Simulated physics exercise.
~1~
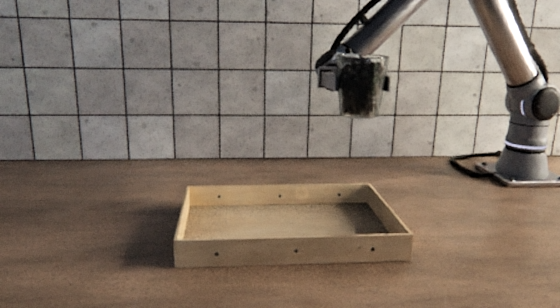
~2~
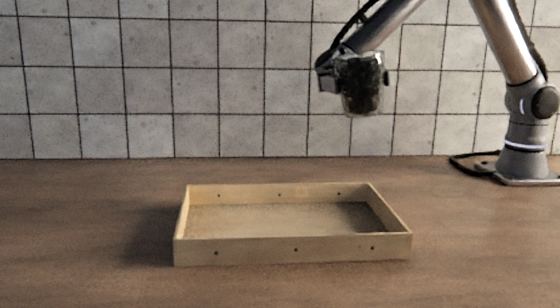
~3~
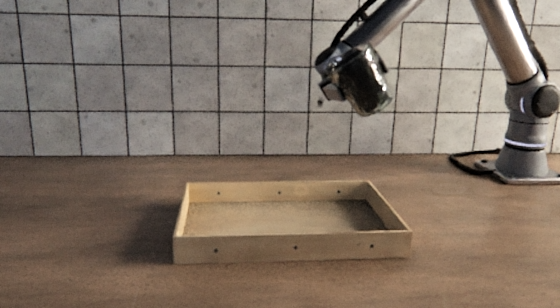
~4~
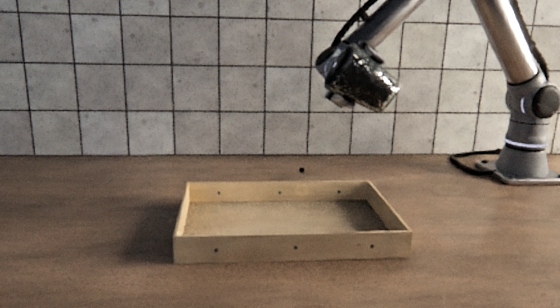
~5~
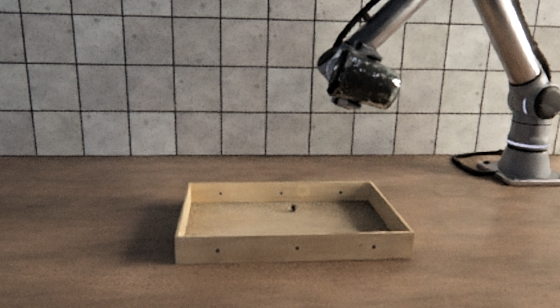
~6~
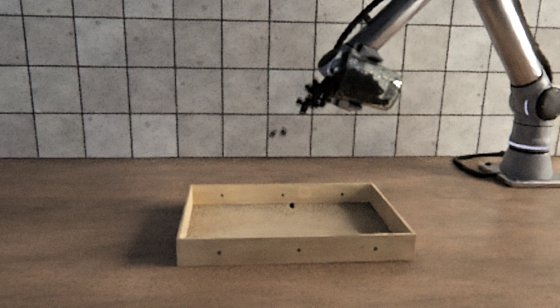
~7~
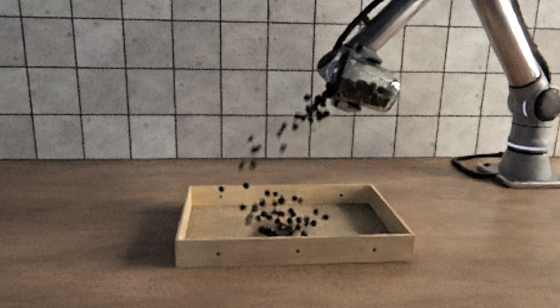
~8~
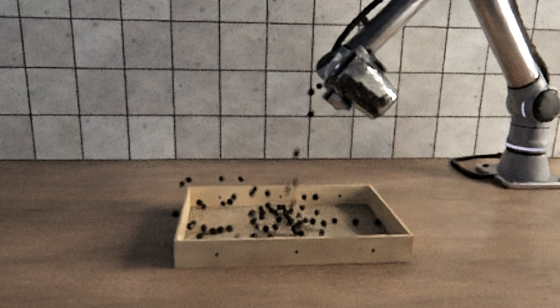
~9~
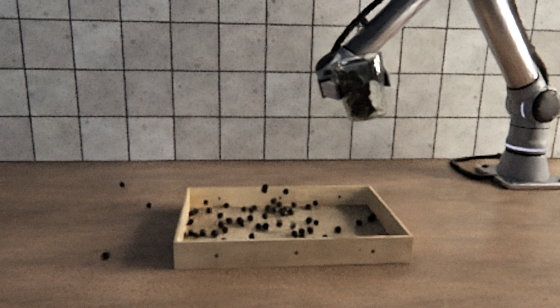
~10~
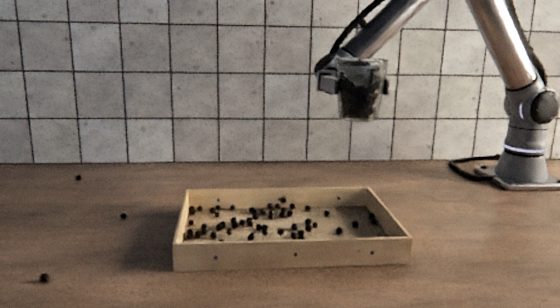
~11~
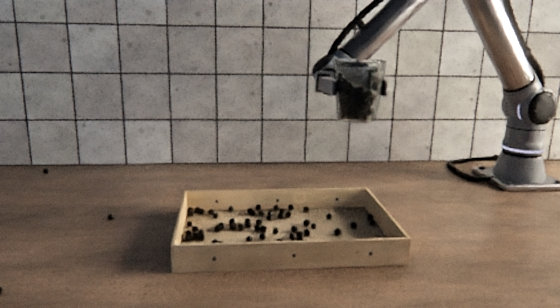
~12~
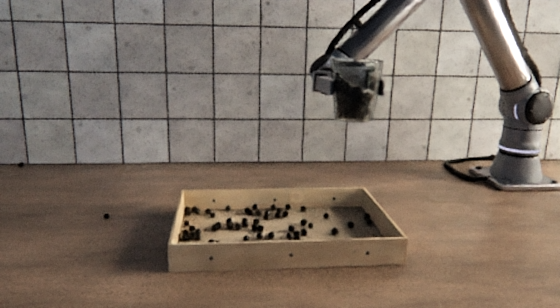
On a wooden table top, a robot arm tilts a beaker, spilling black beads into a shallow tray, some rolling away left.
